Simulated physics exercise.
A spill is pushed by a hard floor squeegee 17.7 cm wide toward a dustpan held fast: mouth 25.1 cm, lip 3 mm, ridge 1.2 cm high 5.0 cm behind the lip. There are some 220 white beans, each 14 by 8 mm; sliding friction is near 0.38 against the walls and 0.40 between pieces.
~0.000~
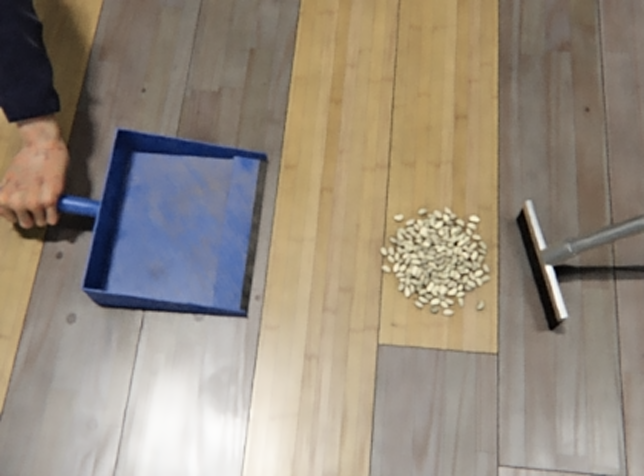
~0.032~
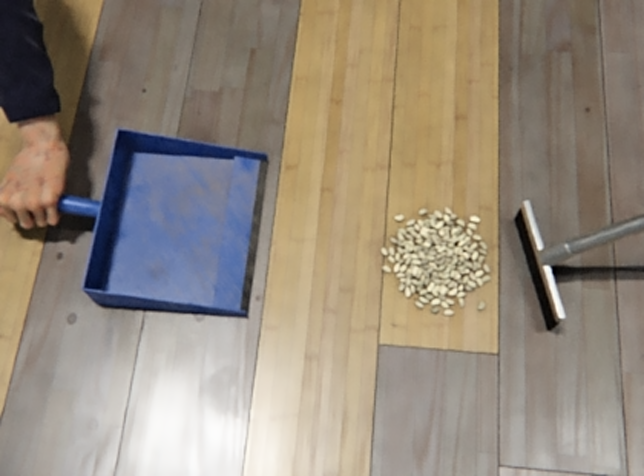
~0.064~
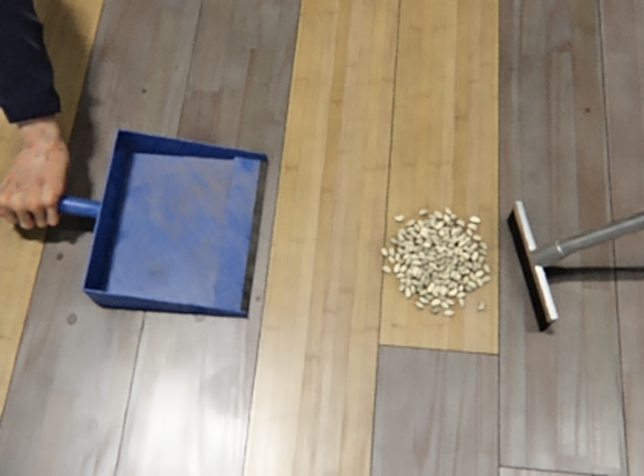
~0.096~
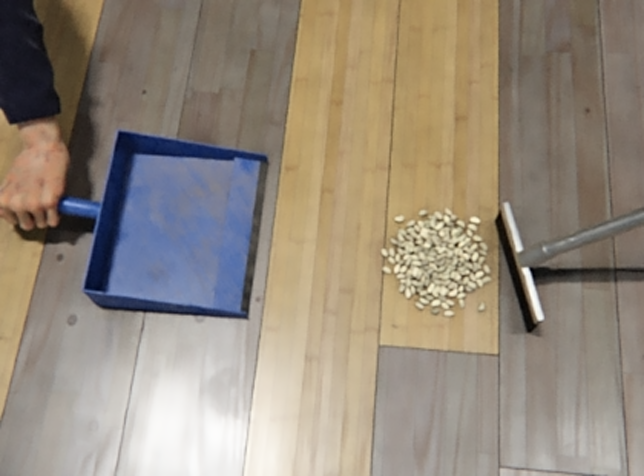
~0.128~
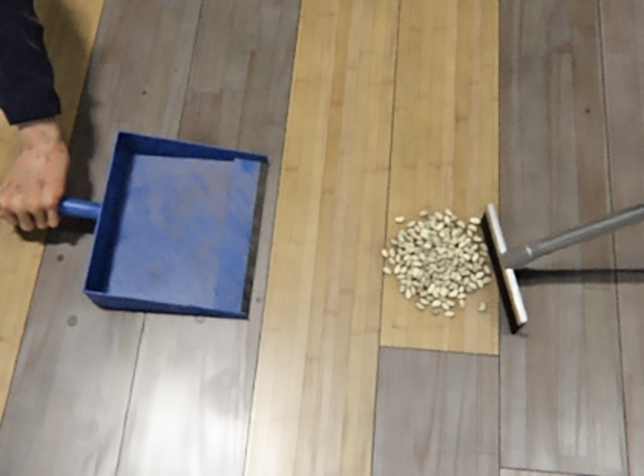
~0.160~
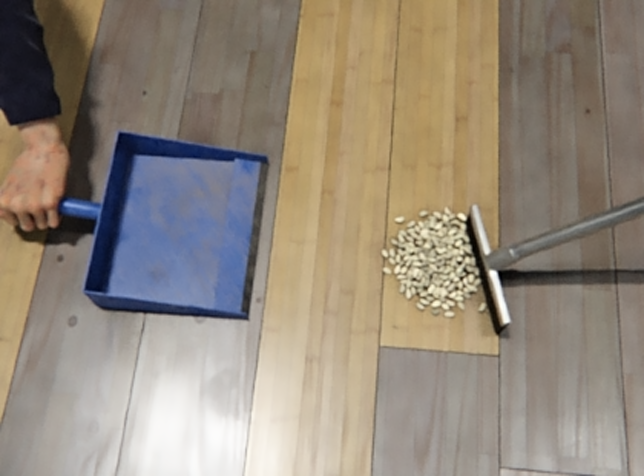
On a floor of grey and yellowish wooden planks, a hand holds a blue dustpan still at the left while a squeegee moves left from the right side, reaches a small pile of white beans and pushes its nearest edge.
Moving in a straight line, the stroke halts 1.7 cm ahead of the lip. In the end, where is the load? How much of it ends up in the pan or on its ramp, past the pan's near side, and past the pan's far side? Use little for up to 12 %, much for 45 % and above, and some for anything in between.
In the pan or on its ramp: Some; past the pan's near side: Some; past the pan's far side: Little.
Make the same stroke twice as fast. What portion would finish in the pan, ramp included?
Then around 45 per cent.
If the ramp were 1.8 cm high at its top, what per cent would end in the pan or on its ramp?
Near 20 per cent, then.
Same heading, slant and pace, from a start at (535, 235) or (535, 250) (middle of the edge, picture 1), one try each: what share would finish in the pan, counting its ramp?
The two tries give about 20 % and about 25 %.
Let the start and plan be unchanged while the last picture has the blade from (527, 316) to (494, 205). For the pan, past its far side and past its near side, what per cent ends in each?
Pan 15 % / far 0 % / near 15 %.
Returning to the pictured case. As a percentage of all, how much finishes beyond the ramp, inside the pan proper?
Roughly 5 percent.
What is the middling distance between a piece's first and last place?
I'd say near 28 cm.
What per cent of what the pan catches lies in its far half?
Close to 20 %.
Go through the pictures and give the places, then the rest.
Blade from (562, 318) to (527, 206), moved 0.0 cm, 0 of the pieces shifted so far; middle of the pieces at (438, 261); pan at (172, 229), in the first frame.
Blade from (560, 318) to (525, 206), moved 0.4 cm, 0 of the pieces shifted so far; middle of the pieces at (439, 261), in the second frame.
Blade from (552, 319) to (517, 207), moved 1.5 cm, 0 of the pieces shifted so far; middle of the pieces at (439, 261), in the third frame.
Blade from (538, 320) to (505, 208), moved 3.3 cm, 0 of the pieces shifted so far; middle of the pieces at (439, 262), in the fourth frame.
Blade from (522, 321) to (489, 210), moved 5.6 cm, 0 of the pieces shifted so far; middle of the pieces at (439, 262), in the fifth frame.
Blade from (505, 322) to (473, 211), moved 7.9 cm, 54 of the pieces shifted so far; middle of the pieces at (434, 260); pan at (173, 231). Its pace works out near 0.72 m/s, heading 8 degrees towards the viewer's side, in the sixth frame.
Then, at 0.37 s, middle of the blade 18 cm from the lip; 0 % over the lip, far side 0 %, near side 5 %.
After 0.51 s, middle of the blade 8 cm from the lip; 0 % over the lip, far side 0 %, near side 15 %.
After 0.77 s, middle of the blade 4 cm from the lip; 25 % over the lip, far side 0 %, near side 20 %.
In the end, at 1.9 s, pan 25 %, near side 20 %, far side 0 %, in front of the lip or behind the blade 55 %.
